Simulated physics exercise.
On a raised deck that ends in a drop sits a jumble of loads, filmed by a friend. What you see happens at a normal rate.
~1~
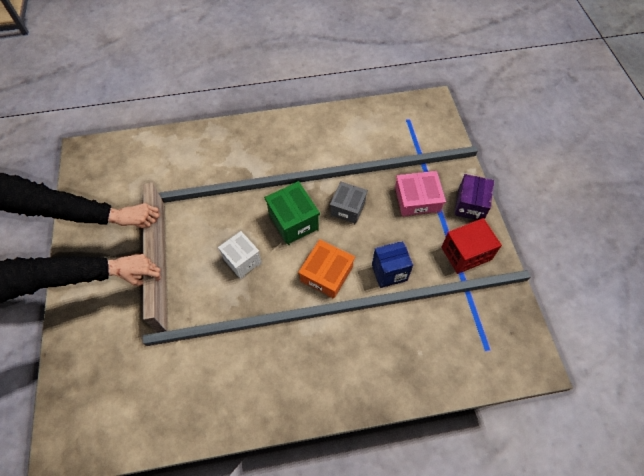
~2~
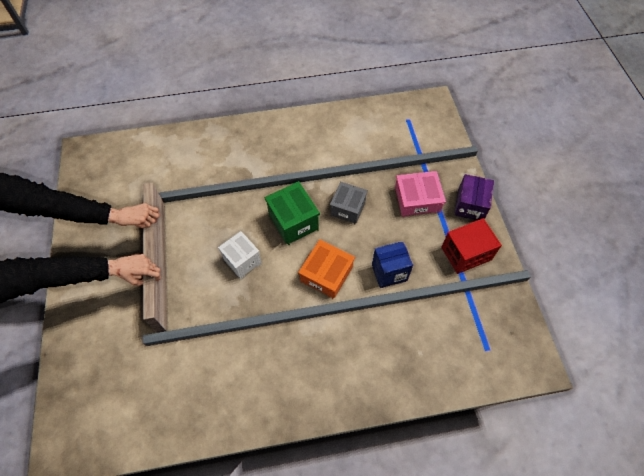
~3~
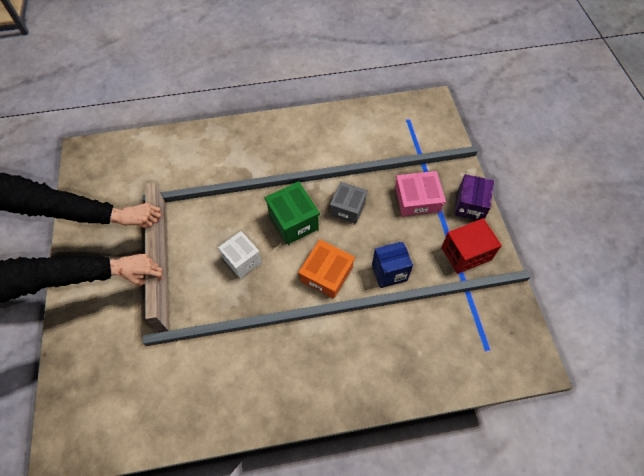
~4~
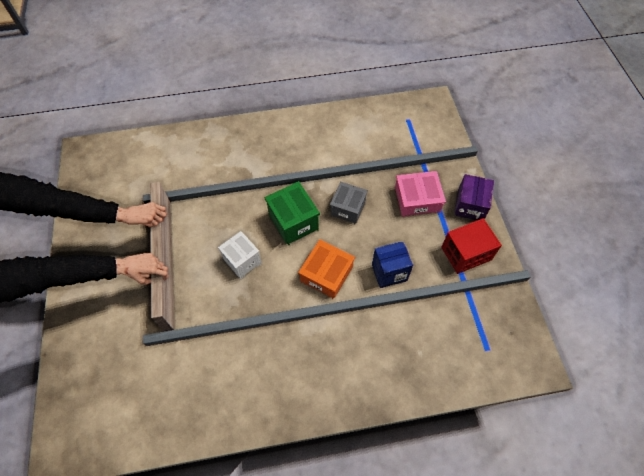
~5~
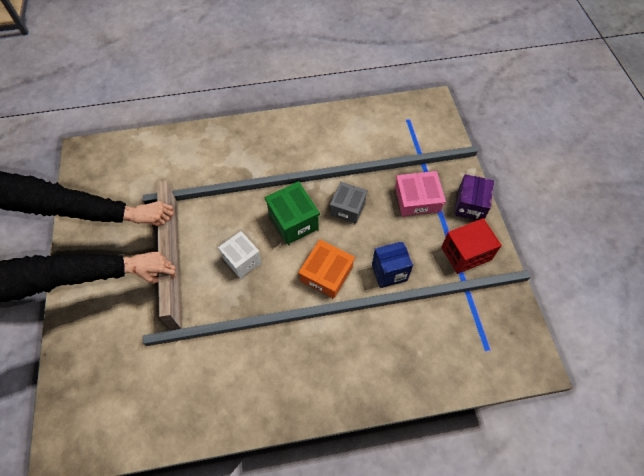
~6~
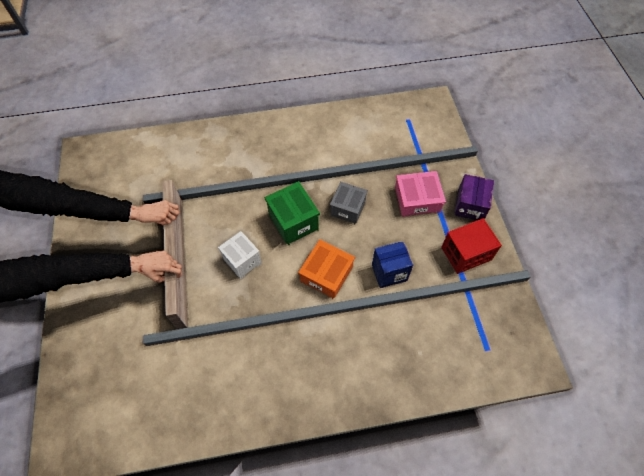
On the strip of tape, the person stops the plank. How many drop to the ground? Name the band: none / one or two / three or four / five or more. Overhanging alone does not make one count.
Band: Three or four.
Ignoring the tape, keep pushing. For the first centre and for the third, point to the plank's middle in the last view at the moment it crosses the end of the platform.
At (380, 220) for the first, at (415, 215) for the third.
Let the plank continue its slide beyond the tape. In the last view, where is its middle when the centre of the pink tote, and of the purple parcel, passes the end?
(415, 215) and (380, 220), more or less.
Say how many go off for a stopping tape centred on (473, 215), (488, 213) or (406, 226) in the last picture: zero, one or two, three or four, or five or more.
Result per tape, in order - more than four / five or over / 1 or 2.
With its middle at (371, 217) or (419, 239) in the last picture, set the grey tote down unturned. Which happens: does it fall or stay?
In order, it is not lost; is not lost.
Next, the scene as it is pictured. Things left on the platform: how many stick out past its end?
The figure is 2.
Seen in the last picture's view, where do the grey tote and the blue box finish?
Grey tote at about (483, 175), blue box at about (518, 249).
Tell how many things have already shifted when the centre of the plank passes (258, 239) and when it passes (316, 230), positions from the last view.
1 by the first point, 5 by the second.
Early on, none off yet; purple parcel at rest near (474, 198); red crate at rest near (470, 246); pink tote at rest near (419, 194).
Finally, the number that fall off is three or four; lost, pink tote, red crate and purple parcel.
